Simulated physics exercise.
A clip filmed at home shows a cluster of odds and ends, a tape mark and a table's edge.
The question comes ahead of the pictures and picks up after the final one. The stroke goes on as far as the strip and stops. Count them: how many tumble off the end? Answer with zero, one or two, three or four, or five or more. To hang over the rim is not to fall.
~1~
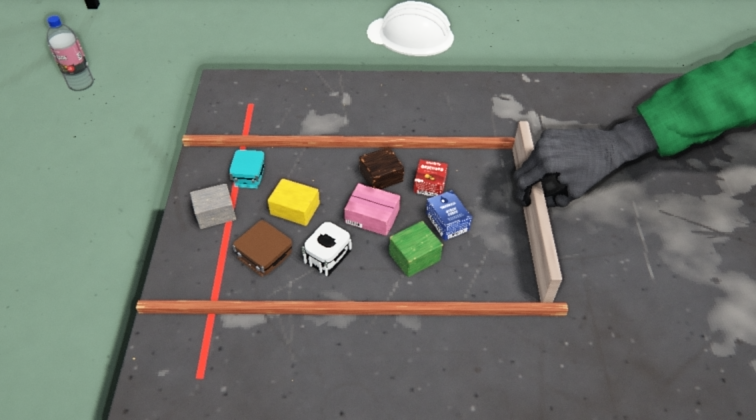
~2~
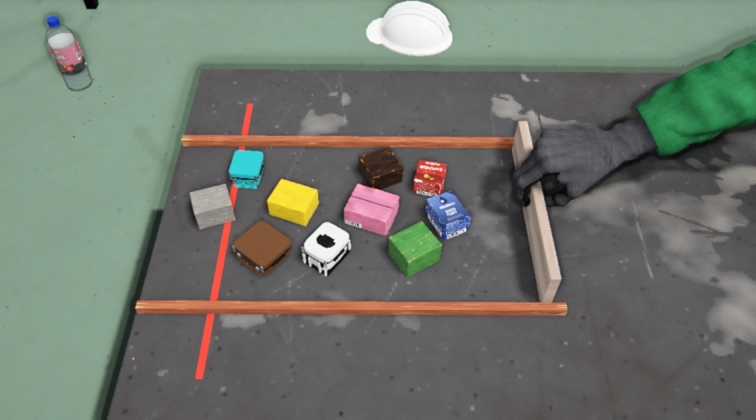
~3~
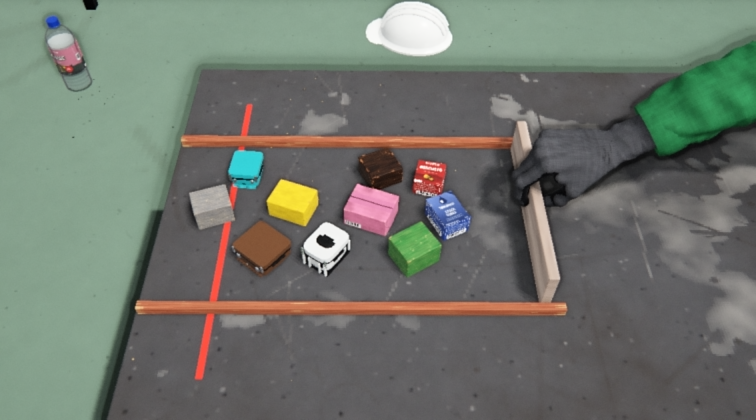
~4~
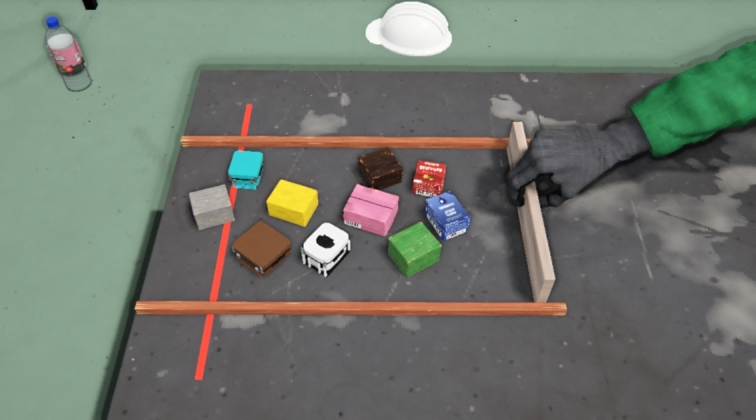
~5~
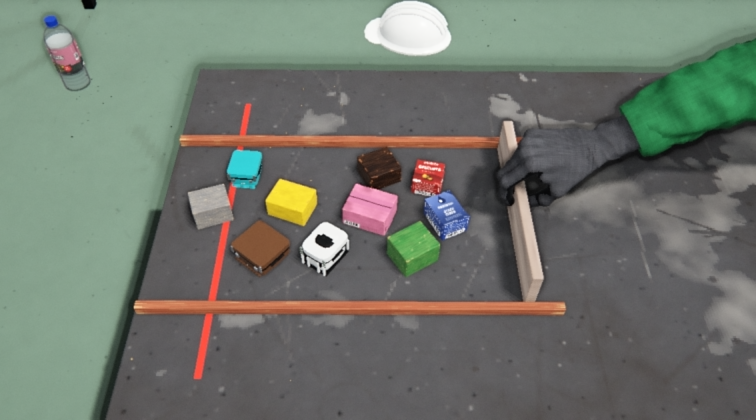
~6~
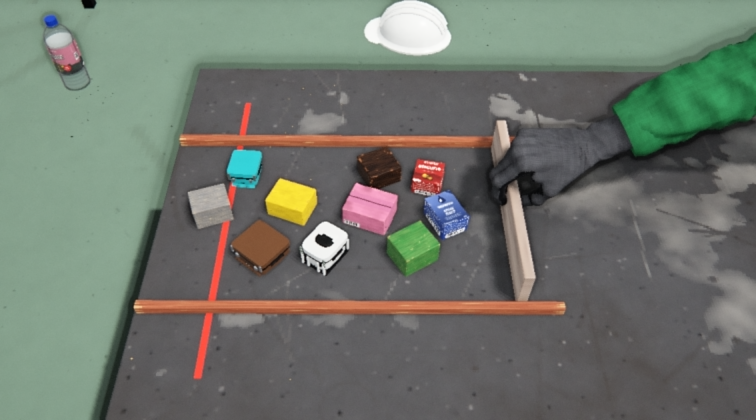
Three or four.
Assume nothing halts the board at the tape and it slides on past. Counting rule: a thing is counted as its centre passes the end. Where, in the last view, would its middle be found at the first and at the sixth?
Around (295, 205); afterwards around (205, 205).
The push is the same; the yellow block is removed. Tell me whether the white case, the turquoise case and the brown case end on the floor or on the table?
White case still up; turquoise case still up; brown case down.
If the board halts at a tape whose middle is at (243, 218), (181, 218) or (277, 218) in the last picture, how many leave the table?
Per try in turn: 3, 6, 1.
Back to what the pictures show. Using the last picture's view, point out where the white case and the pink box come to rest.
The first ends close to (162, 250), the second close to (173, 211).
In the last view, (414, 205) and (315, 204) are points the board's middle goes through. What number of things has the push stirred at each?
So 5, and at the other place 9.
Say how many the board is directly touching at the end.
It's touching 4 at the end.
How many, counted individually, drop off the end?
That makes a total of 3.
Soon after, none off yet; grey block at rest near (211, 206); turquoise case at rest near (246, 169); brown case at rest near (262, 249).
Then, none off yet; grey block moving near (207, 207); turquoise case at rest near (246, 169); brown case moved a little near (239, 250).
Further on, none off yet; grey block on its side near (138, 234); turquoise case moved a little near (228, 171); brown case moved well along near (162, 254).
At rest, the number that fall off is three or four; fallen, yellow block, brown case and grey block.
